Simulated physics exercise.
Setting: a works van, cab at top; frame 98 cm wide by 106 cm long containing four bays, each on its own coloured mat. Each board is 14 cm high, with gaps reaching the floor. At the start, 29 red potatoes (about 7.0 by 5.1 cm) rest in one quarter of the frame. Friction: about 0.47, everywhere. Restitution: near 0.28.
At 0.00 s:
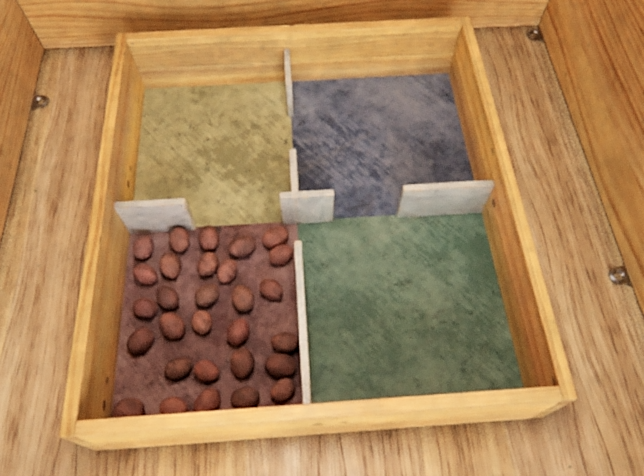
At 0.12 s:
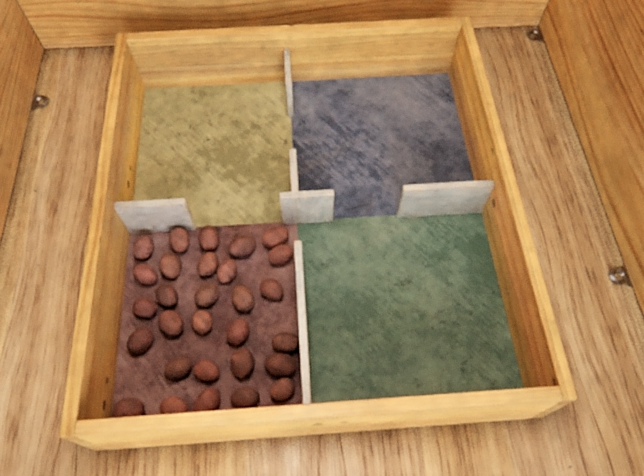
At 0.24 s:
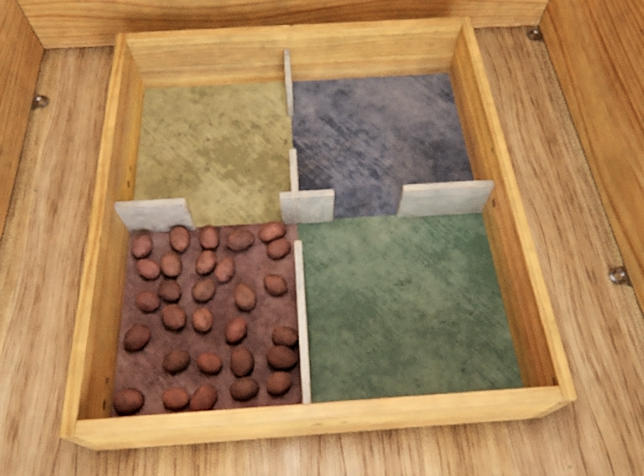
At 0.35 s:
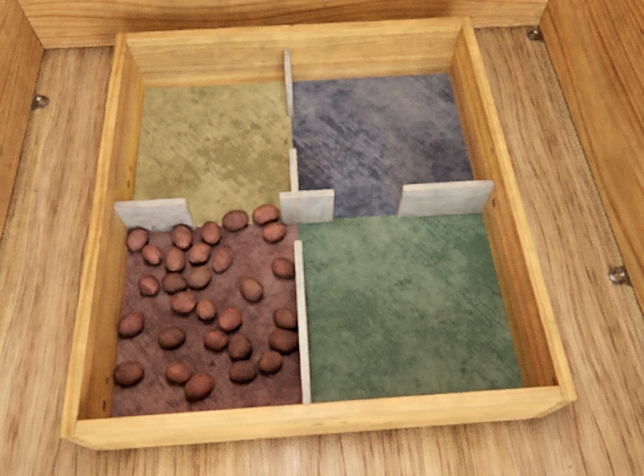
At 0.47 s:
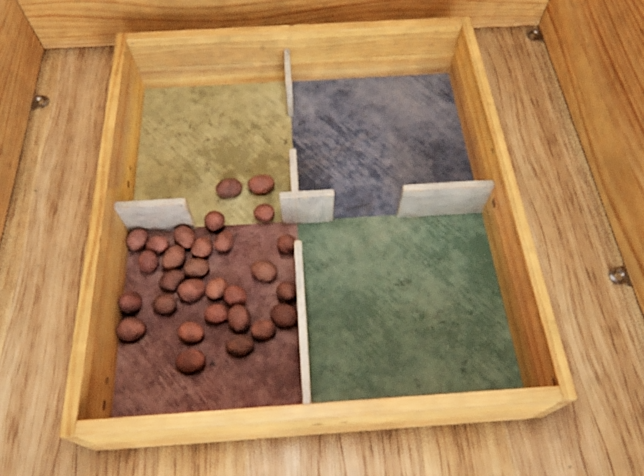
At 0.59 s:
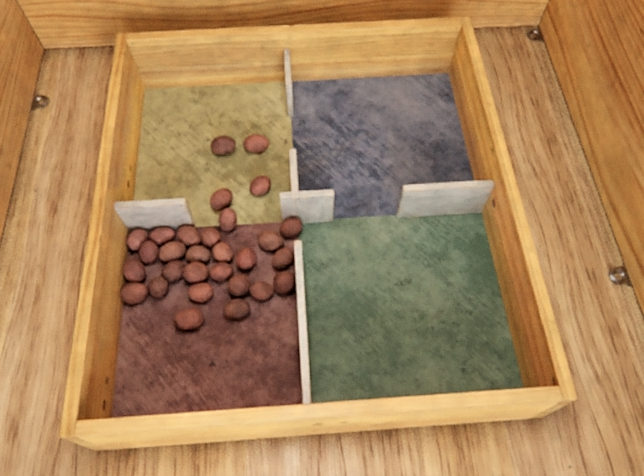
Reddish-brown potatoes shifting up a red mat in a divided wooden tray, a few rolling through a gap onto the yellow mat.
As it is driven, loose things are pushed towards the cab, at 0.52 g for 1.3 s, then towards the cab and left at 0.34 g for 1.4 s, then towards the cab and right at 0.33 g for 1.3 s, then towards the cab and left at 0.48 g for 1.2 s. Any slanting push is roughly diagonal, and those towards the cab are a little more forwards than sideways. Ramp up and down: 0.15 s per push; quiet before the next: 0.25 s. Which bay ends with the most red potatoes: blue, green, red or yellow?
It is the yellow one.
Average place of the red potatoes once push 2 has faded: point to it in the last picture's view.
It works out to somewhere near (207, 152) in the final view.
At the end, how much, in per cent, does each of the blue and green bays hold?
Shares: Blue near 0, green near 0 percent.
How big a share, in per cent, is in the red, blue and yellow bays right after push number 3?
By that time it's red at 30 percent, blue at 0 percent and yellow at 60 percent.
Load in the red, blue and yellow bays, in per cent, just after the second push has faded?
In per cent: Red 30, blue 0 and yellow 60.
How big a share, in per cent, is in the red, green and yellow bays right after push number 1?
Red 30 %, green 0 %, yellow 60 %.
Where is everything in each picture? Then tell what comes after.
In the first frame, middle of the blue mat (380, 140); middle of the green mat (405, 307); middle of the red mat (210, 320); middle of the yellow mat (214, 149); 29 in the red bay; the potato farthest behind, in the direction of the first push, is at (174, 408).
In the second frame, 29 in the red bay; the potato farthest behind, in the direction of the first push, is at (174, 408).
In the third frame, 29 in the red bay; the potato farthest behind, in the direction of the first push, is at (203, 399).
In the fourth frame, 28 in the red bay and 1 in the yellow bay; the potato farthest behind, in the direction of the first push, is at (199, 386).
In the fifth frame, 26 in the red bay and 3 in the yellow bay; the potato farthest behind, in the direction of the first push, is at (190, 361).
In the sixth frame, 24 in the red bay and 5 in the yellow bay; the potato farthest behind, in the direction of the first push, is at (189, 319).
After push 1 (1.54 s), 10 in the red bay, 1 in the green bay and 18 in the yellow bay.
After push 2 (3.19 s), 10 in the red bay, 1 in the green bay and 18 in the yellow bay.
After push 3 (4.74 s), 10 in the red bay, 1 in the green bay and 18 in the yellow bay.
After push 4 (6.19 s), 10 in the red bay, 1 in the green bay and 18 in the yellow bay.
Outcome (at 6.48 s), 10 in the red bay, 1 in the green bay and 18 in the yellow bay.
